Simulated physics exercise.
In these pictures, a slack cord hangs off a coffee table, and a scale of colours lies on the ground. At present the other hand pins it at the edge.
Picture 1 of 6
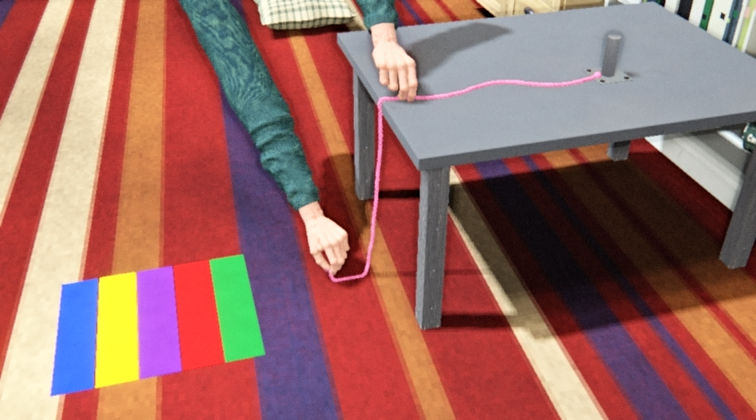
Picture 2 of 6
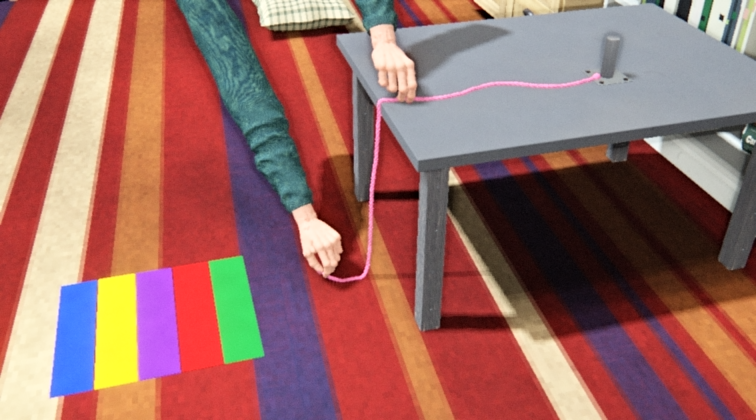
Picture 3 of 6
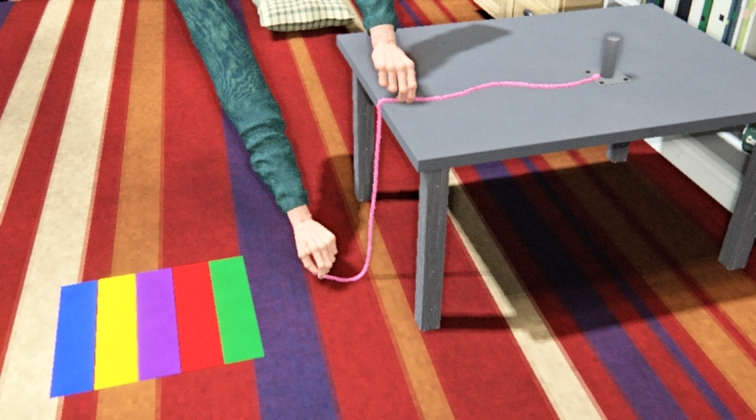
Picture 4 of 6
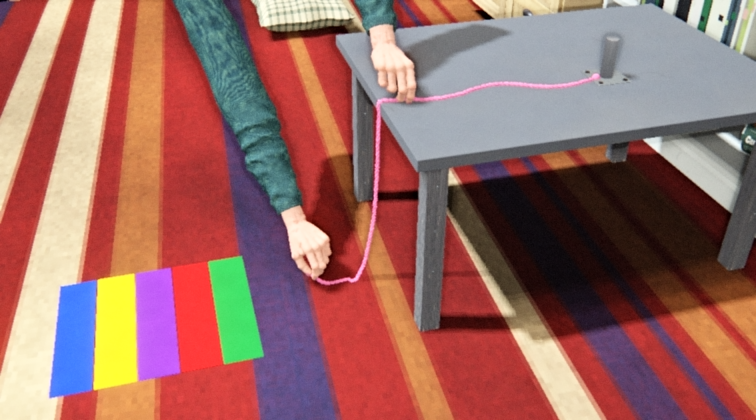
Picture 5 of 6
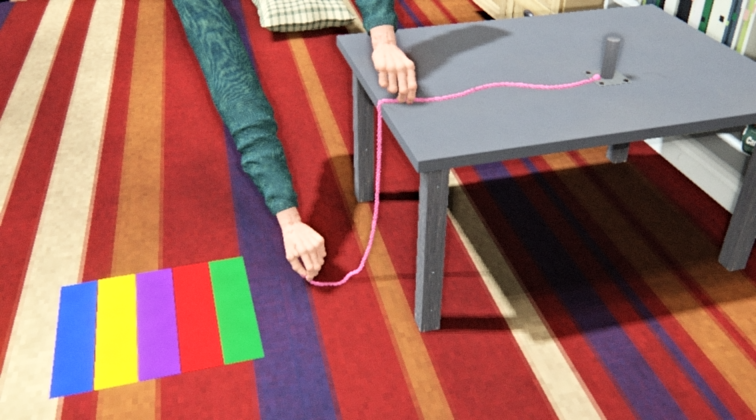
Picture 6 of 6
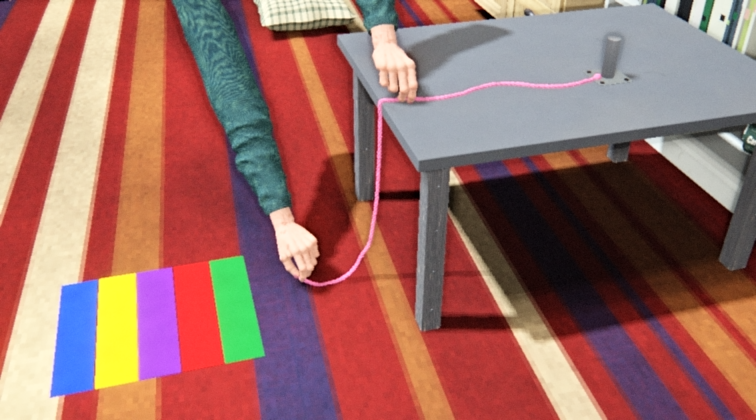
A hand slowly draws the pink cord's hanging end left while another pins it.
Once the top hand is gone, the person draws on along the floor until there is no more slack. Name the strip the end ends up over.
Red.
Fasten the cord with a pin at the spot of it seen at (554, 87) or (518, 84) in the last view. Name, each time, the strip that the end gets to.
The first place gives red, the second gives red.
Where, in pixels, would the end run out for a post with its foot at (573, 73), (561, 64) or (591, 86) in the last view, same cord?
The places come out near (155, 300), (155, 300) and (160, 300).
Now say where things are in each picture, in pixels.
The first picture shows end (331, 270); green (242, 338); red (201, 346); purple (160, 354); yellow (117, 362); blue (74, 370).
The second picture shows end (324, 273); cord through (573, 84) (492, 85) (425, 100) (377, 137) (371, 204) (367, 268).
The third picture shows end (319, 274).
The fourth picture shows end (312, 275); cord through (572, 85) (491, 85) (424, 100) (378, 137) (375, 204) (362, 268).
The fifth picture shows end (307, 277).
The sixth picture shows end (300, 277); cord through (574, 85) (493, 85) (425, 100) (380, 137) (376, 203) (356, 266).
Soon after, end near (252, 285); short of the strips.
Then, end near (216, 291); over green.
At full stretch, end near (195, 295); over red. The end stops over the red strip.
